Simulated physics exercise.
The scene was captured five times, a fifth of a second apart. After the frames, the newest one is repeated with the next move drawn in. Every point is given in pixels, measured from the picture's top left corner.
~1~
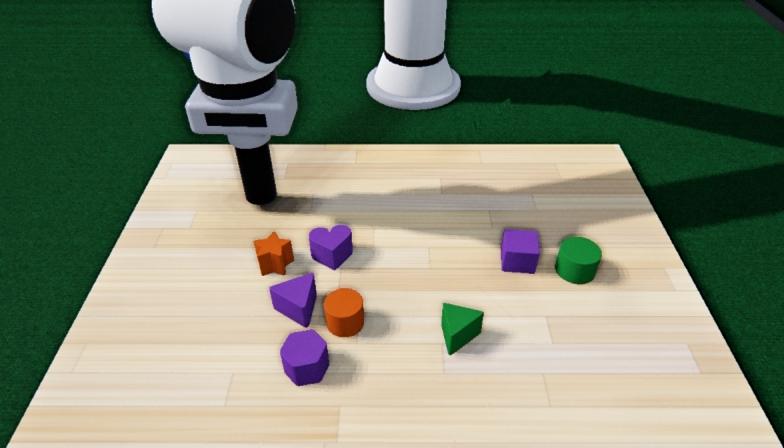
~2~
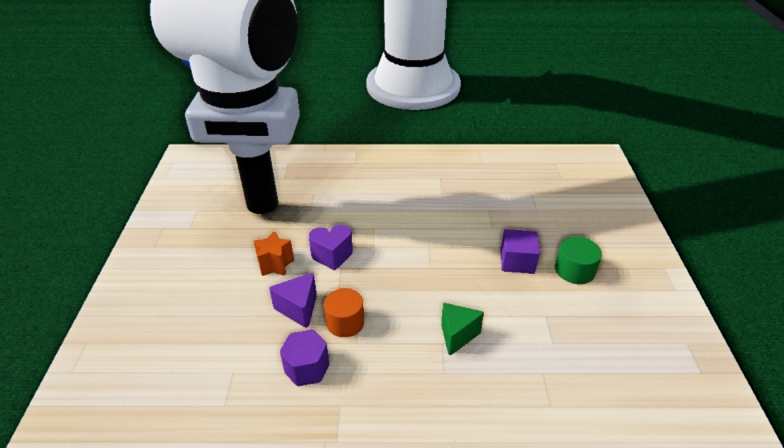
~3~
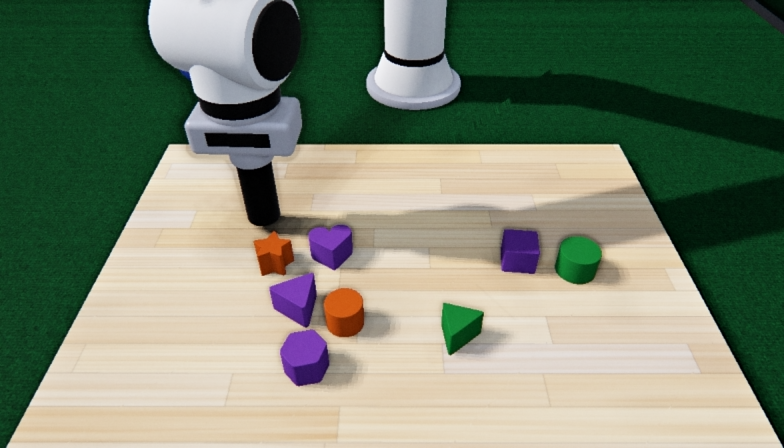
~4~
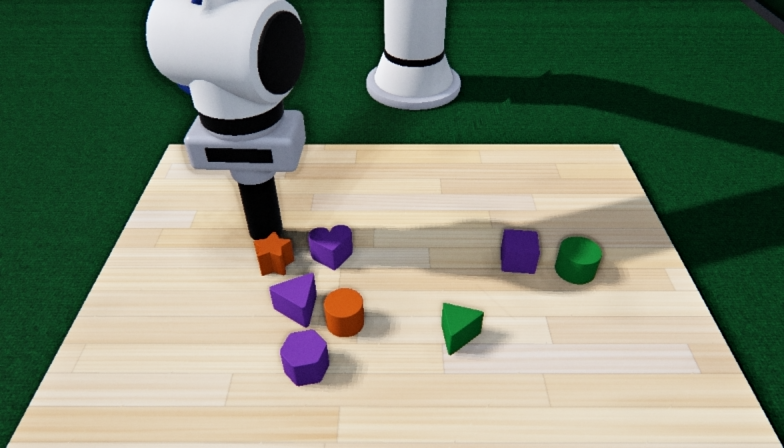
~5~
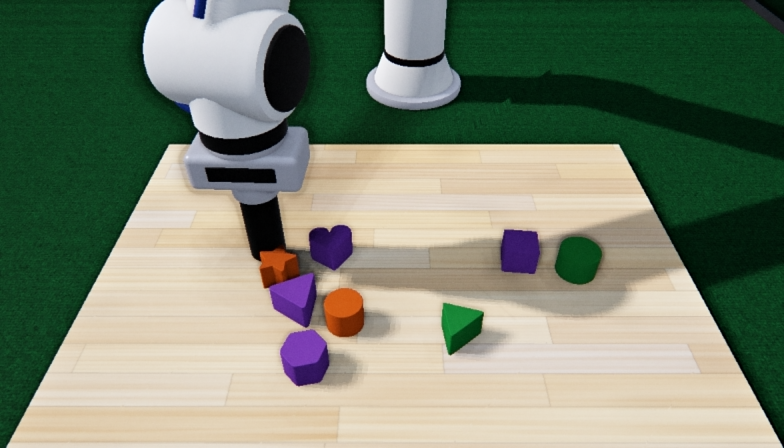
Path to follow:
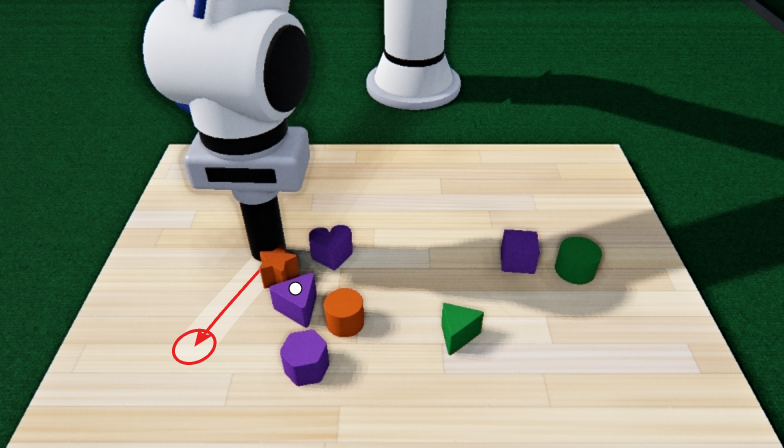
A robot arm with a black stick moved toward the viewer across a wooden table of colored blocks, then nudged the orange star closer to a purple three-sided block while the others stayed still.
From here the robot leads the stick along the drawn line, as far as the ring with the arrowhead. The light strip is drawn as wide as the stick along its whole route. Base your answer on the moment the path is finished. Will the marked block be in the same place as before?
Yes
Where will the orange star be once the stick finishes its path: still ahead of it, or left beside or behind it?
The orange star is left behind or beside.
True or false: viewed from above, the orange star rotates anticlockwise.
The statement is correct.
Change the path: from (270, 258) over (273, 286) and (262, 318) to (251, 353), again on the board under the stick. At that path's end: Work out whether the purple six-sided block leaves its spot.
The block in question is displaced by the end.
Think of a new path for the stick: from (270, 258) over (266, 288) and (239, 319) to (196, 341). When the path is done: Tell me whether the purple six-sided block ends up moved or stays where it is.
It's unmoved.
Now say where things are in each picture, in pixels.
The first frame shows stick's lower end (262, 196); orange star (271, 244); purple three-sided block (295, 289).
The second frame shows stick (263, 204); blocks still.
The third frame shows stick (264, 216); blocks still.
The fourth frame shows stick (266, 231); blocks still.
The fifth frame shows stick (269, 250); orange star (276, 258); purple three-sided block (295, 289).
Drawn move, straight from (270, 258) to (194, 346); the dot is on the purple three-sided block.
The first path, step by step. One third of the way, stick (245, 277); orange star (275, 269), turned 45° anticlockwise.
Two thirds of the way, stick (219, 306); orange star (275, 269), turned 50° anticlockwise.
At the end, stick (191, 339); orange star (275, 269), turned 50° anticlockwise; purple three-sided block still.
